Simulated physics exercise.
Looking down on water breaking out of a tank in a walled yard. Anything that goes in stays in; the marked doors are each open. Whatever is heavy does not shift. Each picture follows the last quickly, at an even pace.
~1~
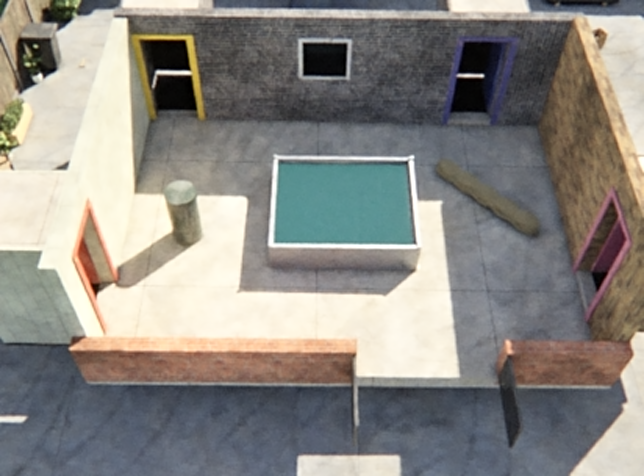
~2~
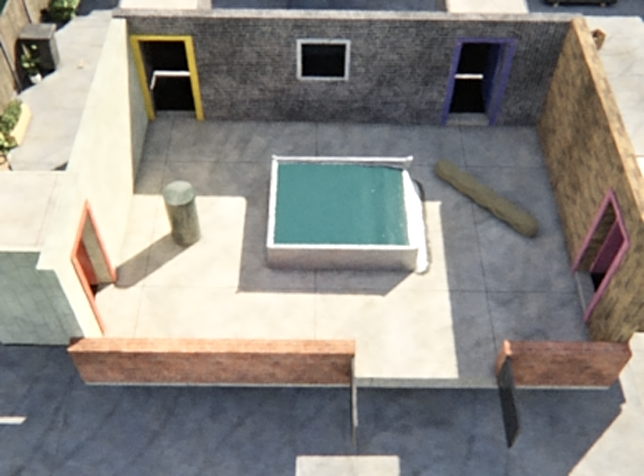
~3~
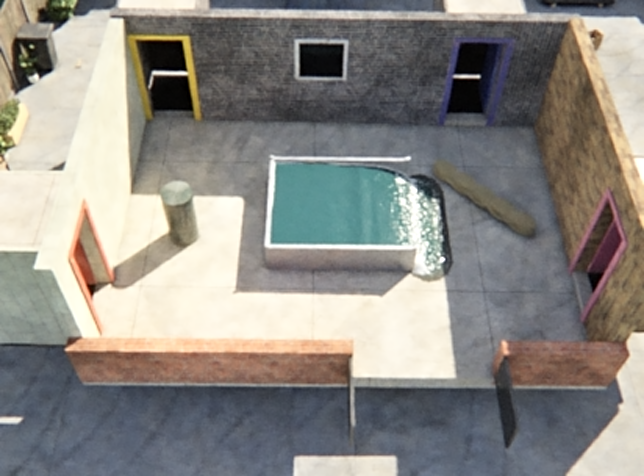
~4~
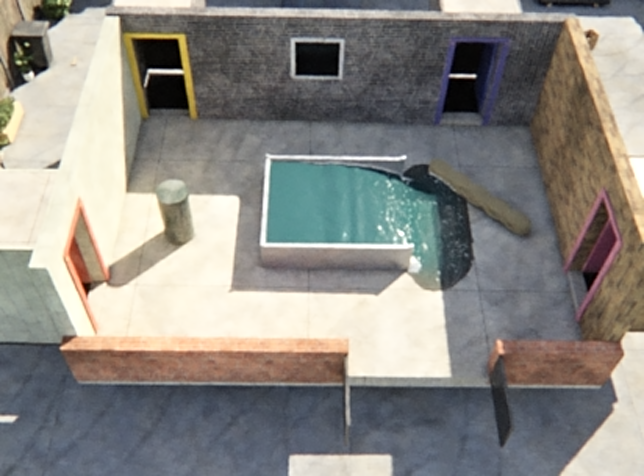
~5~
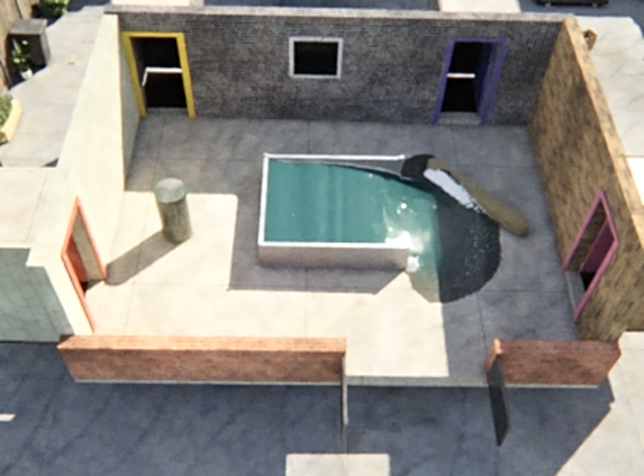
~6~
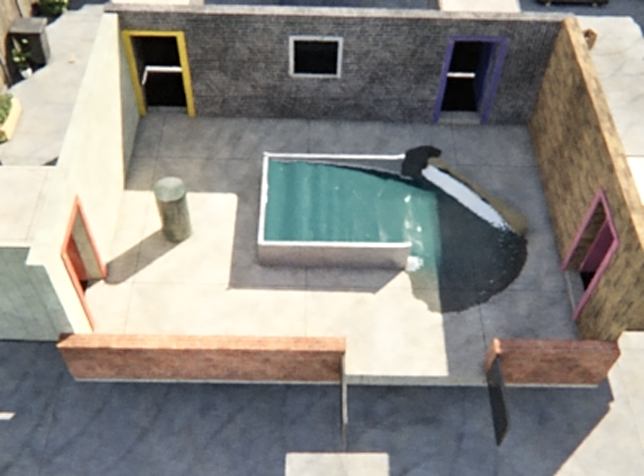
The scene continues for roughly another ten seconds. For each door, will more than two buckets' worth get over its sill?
One by one: The blue door doesn't overshoot the mark there; the yellow door doesn't overshoot the mark there; the red door overshoots the mark there; the pink door overshoots the mark there.
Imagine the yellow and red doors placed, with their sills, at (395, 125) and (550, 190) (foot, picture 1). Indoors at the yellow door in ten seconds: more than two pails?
Yellow door: Gets flooded.
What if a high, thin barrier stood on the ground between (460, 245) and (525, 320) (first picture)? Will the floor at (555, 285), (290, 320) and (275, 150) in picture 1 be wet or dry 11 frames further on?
Results in order: Swamped / bone-dry / bone-dry.
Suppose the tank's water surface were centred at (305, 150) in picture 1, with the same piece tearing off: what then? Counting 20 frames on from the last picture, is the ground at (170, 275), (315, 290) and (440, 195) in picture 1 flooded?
Spared, spared, hit.
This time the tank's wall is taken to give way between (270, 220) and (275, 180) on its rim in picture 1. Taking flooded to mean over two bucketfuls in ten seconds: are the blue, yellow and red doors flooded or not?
As I see it, the blue door stays within limits, the yellow door overshoots and the red door overshoots.
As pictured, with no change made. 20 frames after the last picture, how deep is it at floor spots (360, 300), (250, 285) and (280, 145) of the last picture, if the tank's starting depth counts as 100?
In that order: 2, 0 and 0 per cent.
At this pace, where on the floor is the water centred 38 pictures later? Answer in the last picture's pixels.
Close to pixel (420, 253).
A moment on, water covers 20 % of the floor; the blue door not reached, the yellow door not reached, the red door not reached, the pink door wet at the sill, nothing in.
Next, water covers 30 % of the floor; the blue door wet at the sill, nothing in, the yellow door not reached, the red door not reached, the pink door over two buckets in.
Then, water covers 45 % of the floor; the blue door wet at the sill, nothing in, the yellow door not reached, the red door not reached, the pink door far over two buckets in.
Later, water covers 80 % of the floor; the blue door wet at the sill, nothing in, the yellow door not reached, the red door wet at the sill, nothing in, the pink door far over two buckets in.
In the end, water covers 85 % of the floor; the blue door wet at the sill, nothing in, the yellow door not reached, the red door over two buckets in, the pink door far over two buckets in.
